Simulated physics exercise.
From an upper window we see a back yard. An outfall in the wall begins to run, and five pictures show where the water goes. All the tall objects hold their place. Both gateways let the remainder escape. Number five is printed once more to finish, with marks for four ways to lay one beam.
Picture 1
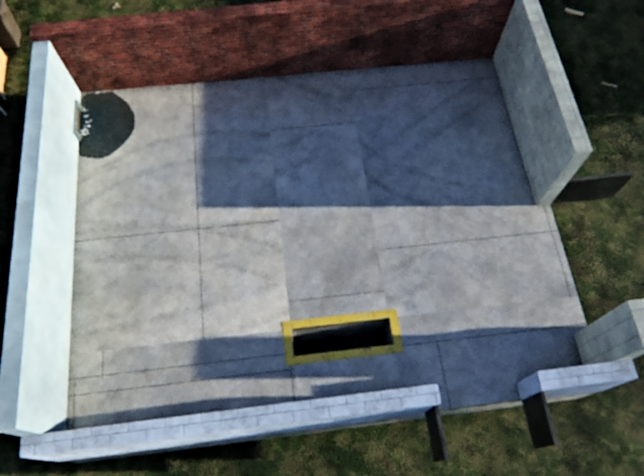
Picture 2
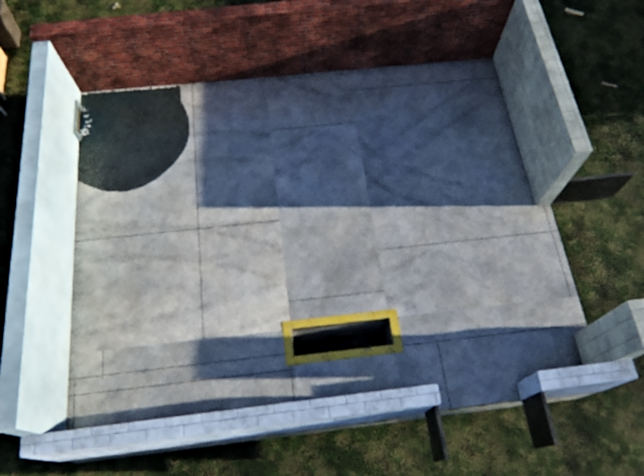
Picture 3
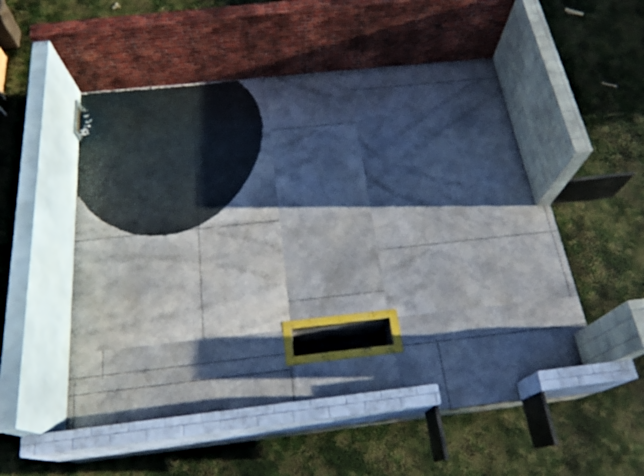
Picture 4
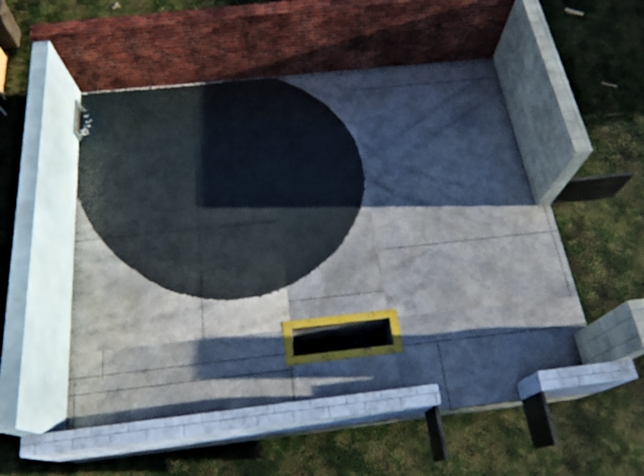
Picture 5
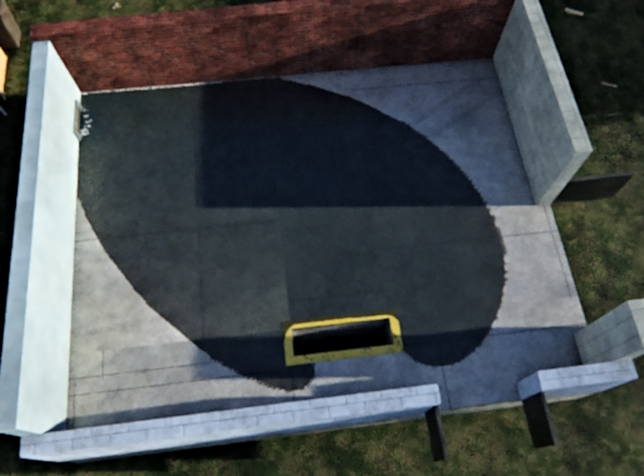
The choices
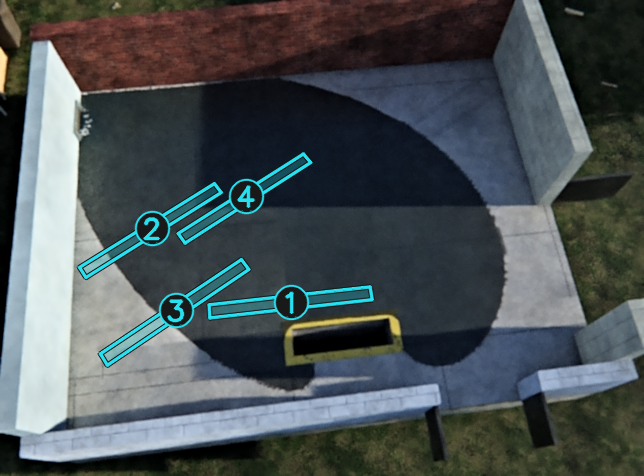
Dark water spreads across the pale paved floor of a walled back yard, seen from high above through a still camera. A red brick wall runs along the top, whitish walls stand left and below, and a yellow-rimmed drain pit sits low near the middle. From a small outfall at upper left, the rounded pool widens rightward and downward, then reaches around the pit, which takes in water.
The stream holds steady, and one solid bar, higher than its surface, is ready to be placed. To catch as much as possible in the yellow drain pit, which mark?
3 works best here.
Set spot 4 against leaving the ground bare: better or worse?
It is worse.
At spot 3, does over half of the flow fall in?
No.
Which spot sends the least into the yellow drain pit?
Spot 1.
On the marked copy, 1 from (209, 311) to (371, 293); 2 from (82, 272) to (217, 188); 3 from (103, 359) to (245, 264); 4 from (181, 238) to (307, 158).
If 1 is chosen, next to none of the stream runs into the yellow drain pit, about 100 % out by the gates.
If 2 is chosen, about 8 % of the stream runs into the yellow drain pit, about 92 % out by the gates.
If 3 is chosen, about 22 % of the stream runs into the yellow drain pit, about 78 % out by the gates.
If 4 is chosen, about 10 % of the stream runs into the yellow drain pit, about 90 % out by the gates.
